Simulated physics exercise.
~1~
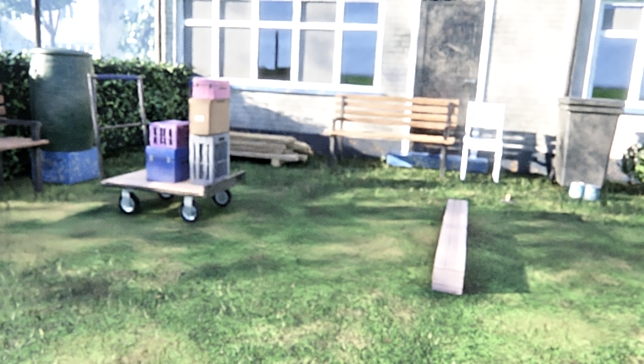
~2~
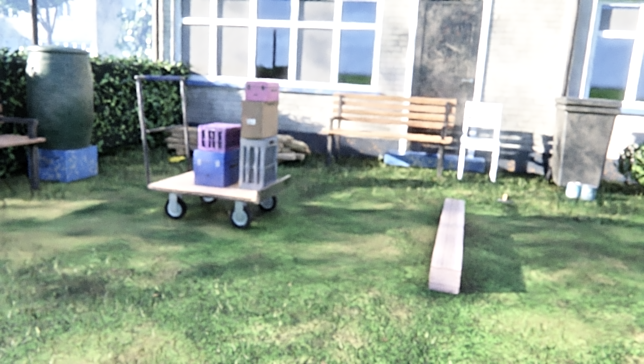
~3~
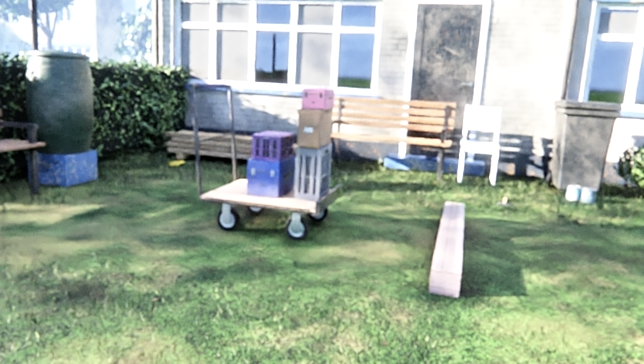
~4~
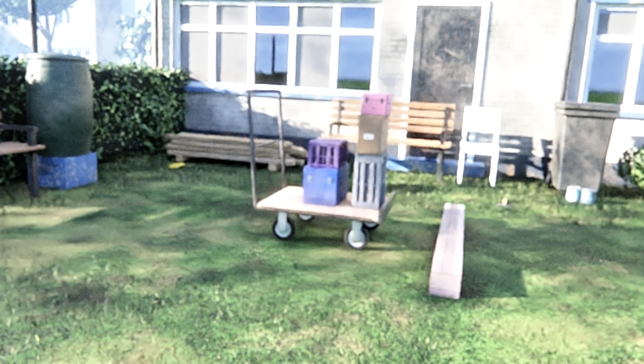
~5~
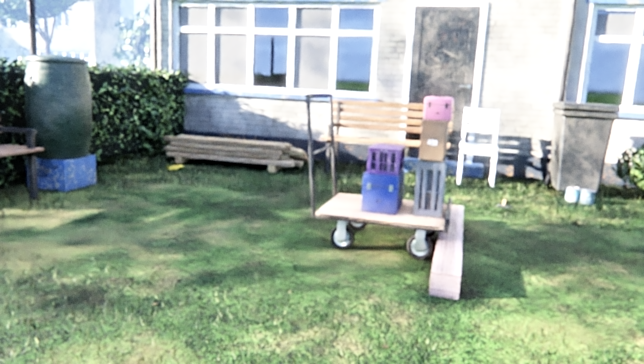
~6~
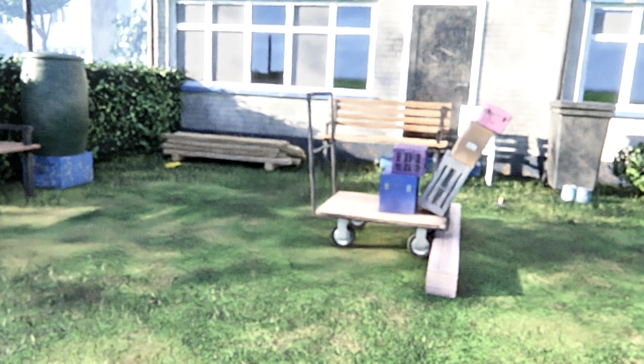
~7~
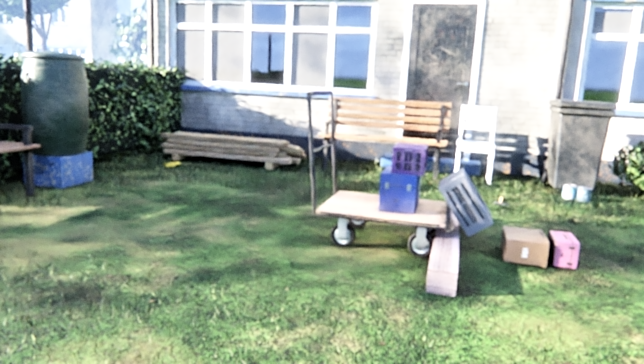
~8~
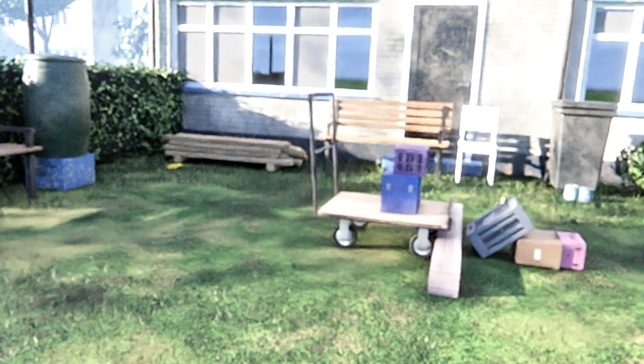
In this clip, a flat cart carrying stacked crates and boxes rolls right across a lawn and stops at a kerb. The grey crate, brown box and pink toolbox topple off onto the grass, while the purple crate and blue toolbox stay stacked on the deck.
